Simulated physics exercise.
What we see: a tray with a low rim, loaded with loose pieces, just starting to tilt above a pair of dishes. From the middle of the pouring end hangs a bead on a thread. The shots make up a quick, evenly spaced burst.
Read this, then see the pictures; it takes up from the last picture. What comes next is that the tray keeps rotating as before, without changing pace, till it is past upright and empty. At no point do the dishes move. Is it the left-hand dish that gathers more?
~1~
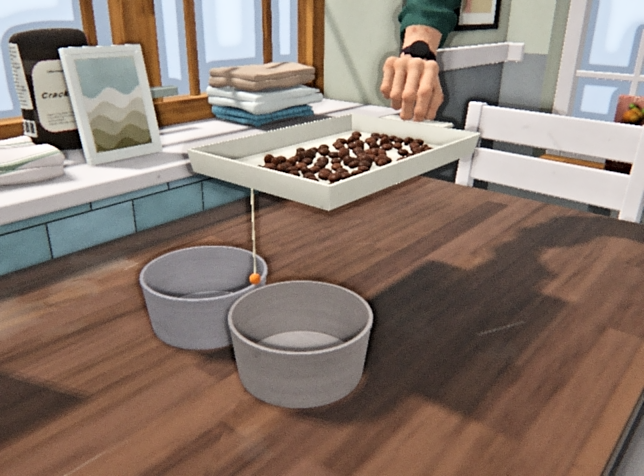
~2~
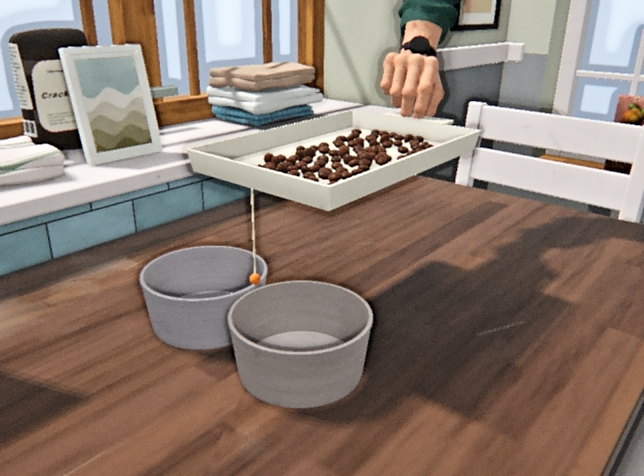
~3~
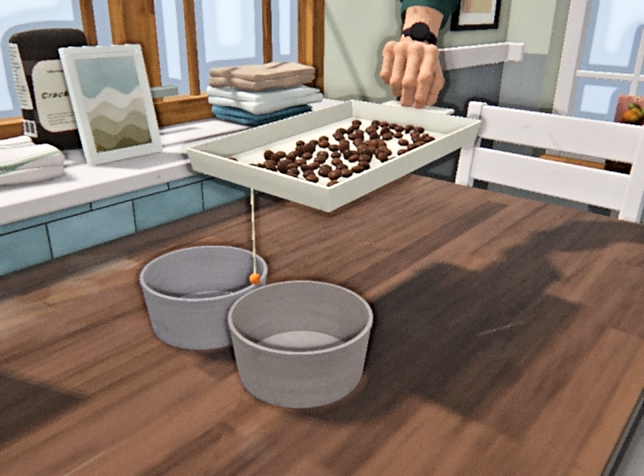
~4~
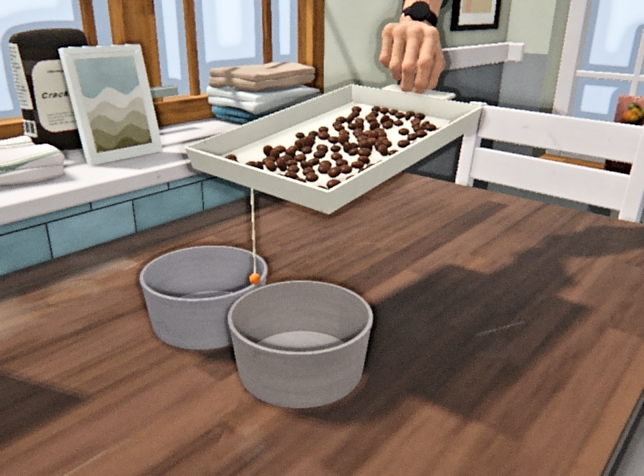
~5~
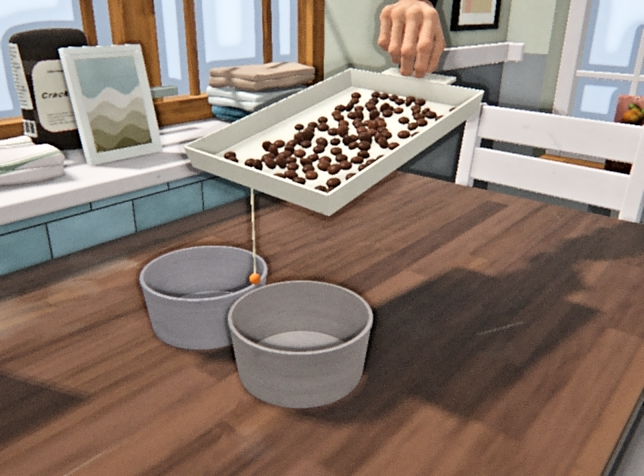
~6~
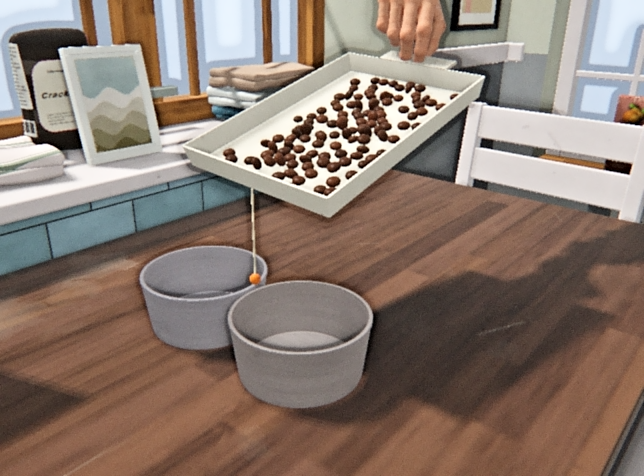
No: The rightmost dish is going to catch more.
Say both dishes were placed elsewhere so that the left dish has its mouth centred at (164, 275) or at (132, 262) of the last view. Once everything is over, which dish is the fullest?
The first time the right-side one comes out ahead, the second time the right-side one.
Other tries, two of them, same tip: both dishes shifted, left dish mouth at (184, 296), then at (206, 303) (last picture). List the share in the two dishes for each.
Roughly 100% on the first try and 90% on the second.
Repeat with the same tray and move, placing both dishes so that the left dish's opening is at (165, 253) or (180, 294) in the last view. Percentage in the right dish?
You'd get 20 in a hundred the first time and 80 in a hundred the second.
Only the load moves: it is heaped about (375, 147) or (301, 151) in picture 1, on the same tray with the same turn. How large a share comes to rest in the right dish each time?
Around 70 in a hundred the first time, around 70 in a hundred the second.
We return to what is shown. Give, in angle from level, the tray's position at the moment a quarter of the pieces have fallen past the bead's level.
Roughly 95 degrees.
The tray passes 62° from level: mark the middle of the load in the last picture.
Near the pixel (294, 143).
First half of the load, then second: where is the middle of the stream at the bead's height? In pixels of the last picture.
First part (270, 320), rest (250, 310).
Soon, tray tipped steeply; all on the tray.
A while on, tray tipped past a quarter turn; about a third on the tray; about a quarter in the right dish; a small part outside both; about a quarter in the air.
Towards the end, tray tipped past a quarter turn; about two thirds in the right dish; a stray few in the left dish; about a third outside both.
Finally, tray tipped past a quarter turn; about two thirds in the right dish; a stray few in the left dish; about a third outside both.
